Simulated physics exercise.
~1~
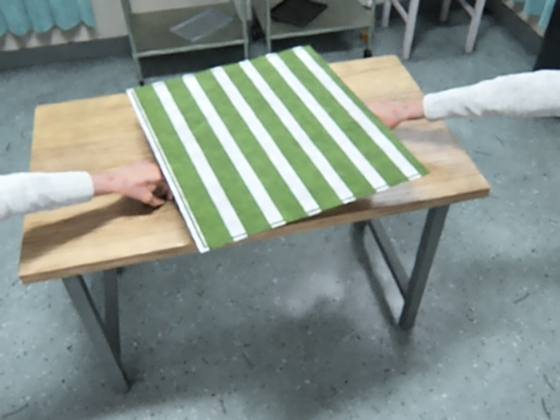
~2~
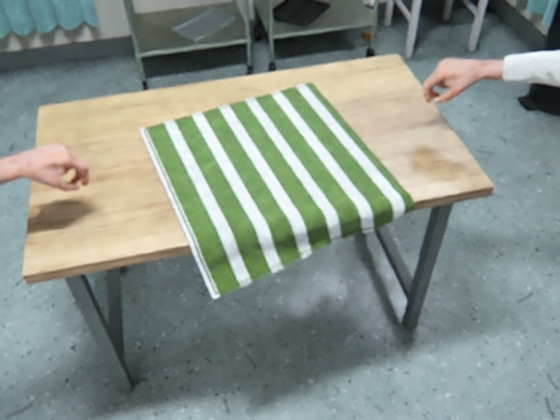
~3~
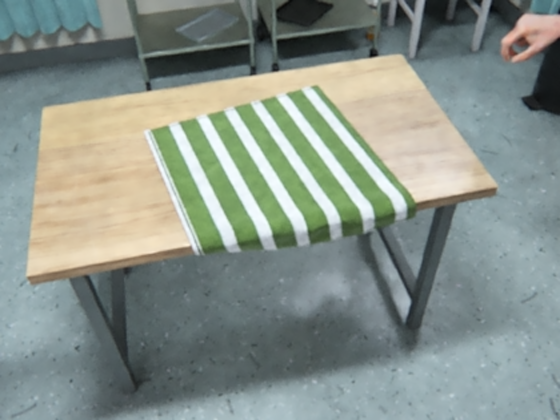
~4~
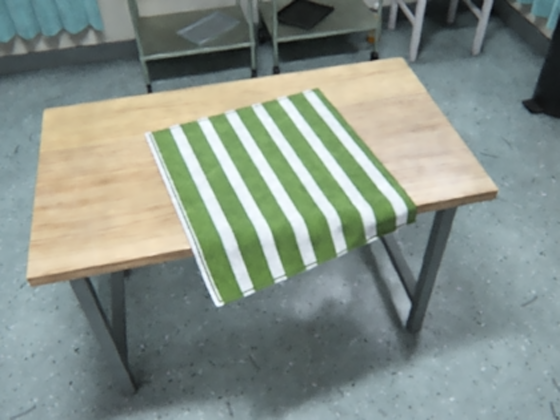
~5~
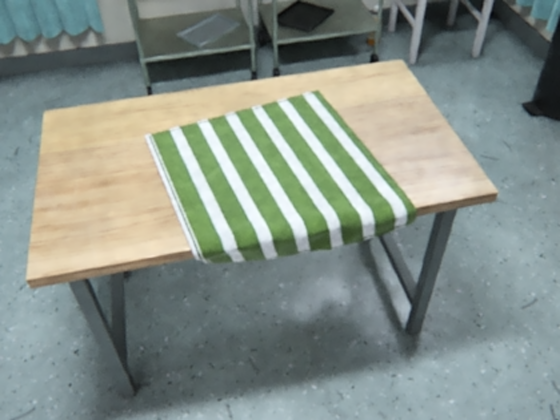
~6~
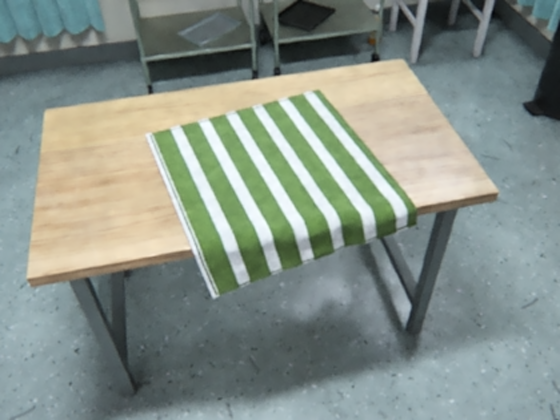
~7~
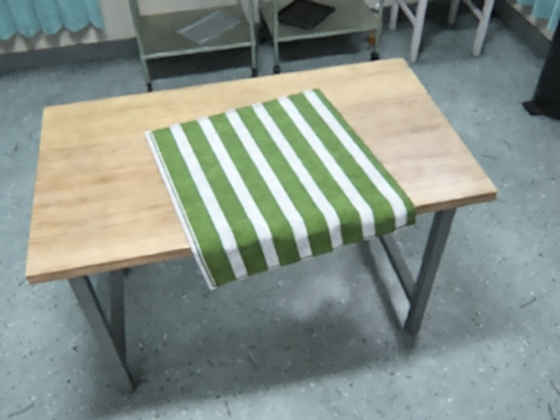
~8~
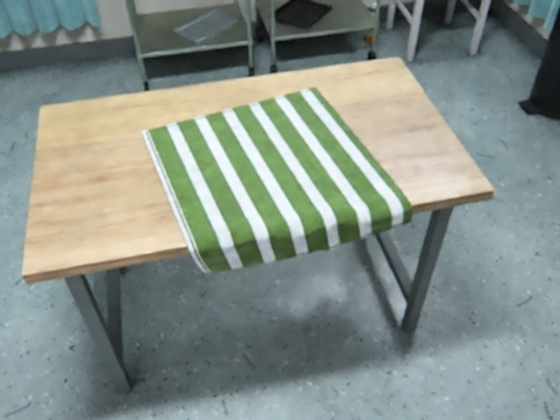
In a room with a speckled blue-grey floor, a slightly swaying view looks down on a wooden side table with dark metal legs, with metal shelving and pale blue curtains behind it. Two hands, one at each side, hold a green and white striped hand towel level over the tabletop, its near end reaching past the front edge. The hands open and draw away left and right, and the overhanging end drops. It swings back and forth beneath the edge in shrinking movements. Most of the towel stays flat on top, and it remains there without sliding off.
